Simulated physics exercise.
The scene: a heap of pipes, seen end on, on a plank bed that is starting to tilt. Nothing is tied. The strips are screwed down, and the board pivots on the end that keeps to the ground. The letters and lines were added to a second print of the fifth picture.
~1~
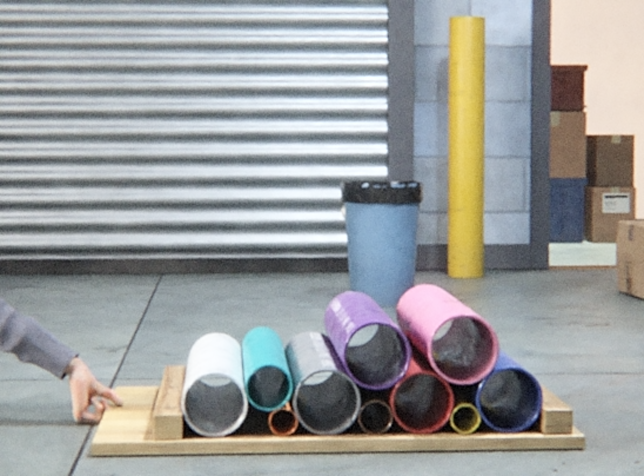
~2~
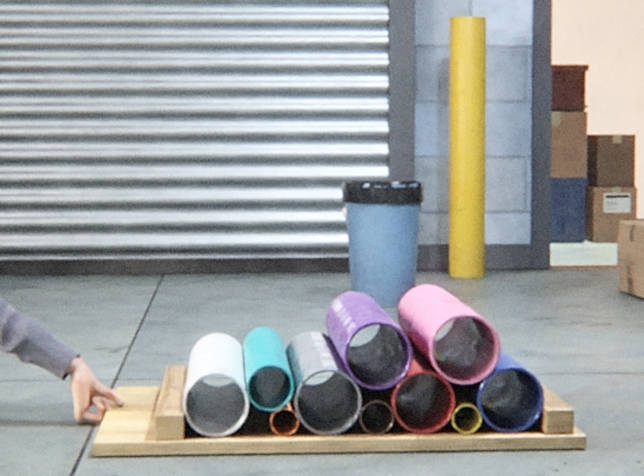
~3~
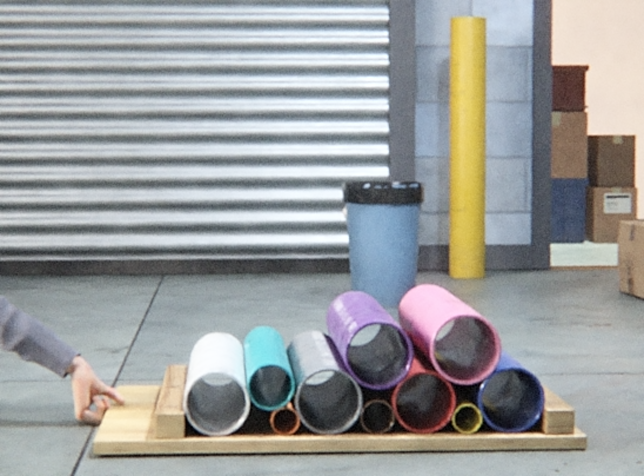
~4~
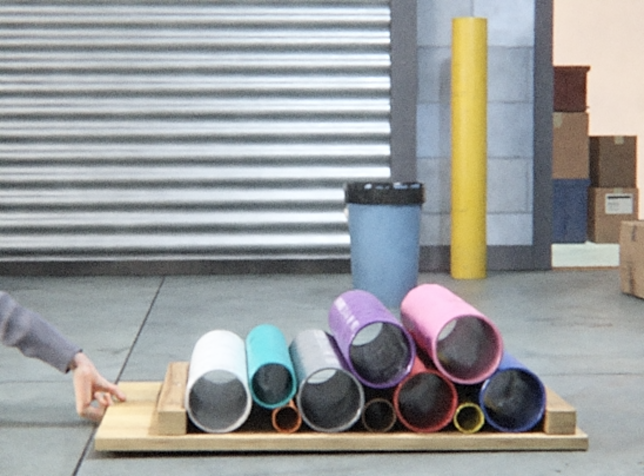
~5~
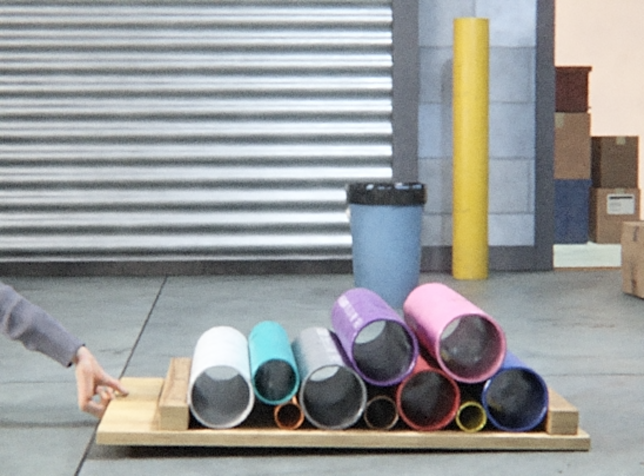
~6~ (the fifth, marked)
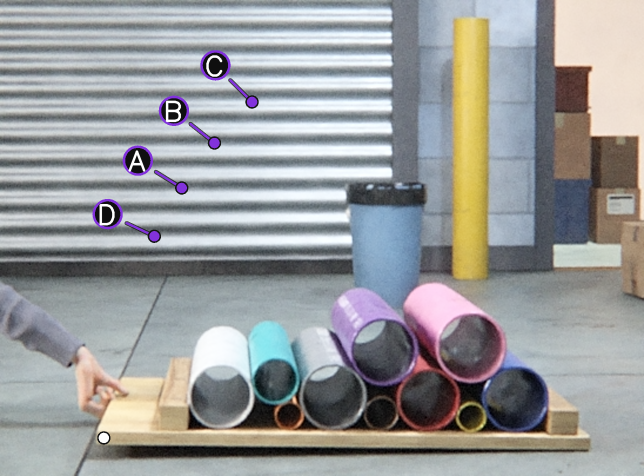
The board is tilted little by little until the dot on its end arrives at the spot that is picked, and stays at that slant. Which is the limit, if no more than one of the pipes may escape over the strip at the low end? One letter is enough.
Mark B is as high as it can go.
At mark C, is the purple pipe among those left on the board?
No.
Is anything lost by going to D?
At D: No.
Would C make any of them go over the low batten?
At C: Yes.
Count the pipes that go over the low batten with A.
At A the number is none.
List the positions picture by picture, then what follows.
In the first picture, grey pipe (327, 402); brown pipe (375, 418); red pipe (422, 402).
In the second picture, red pipe (424, 403).
In the third picture, board (332, 403); white pipe (217, 403); grey pipe (329, 401).
In the fourth picture, board (333, 402); white pipe (219, 401).
In the fifth picture, board (335, 399); white pipe (221, 396).
On the marked copy, A at (182, 188); B at (215, 143); C at (252, 102); D at (154, 236); the white dot at (104, 438).
Following B. Soon after the start, board at 20°.
Later, board at 38°.
In the end, board at 39°, none over the low batten.
As for the rest, A none over the low batten; C two over the low batten (pink, purple); D none over the low batten.
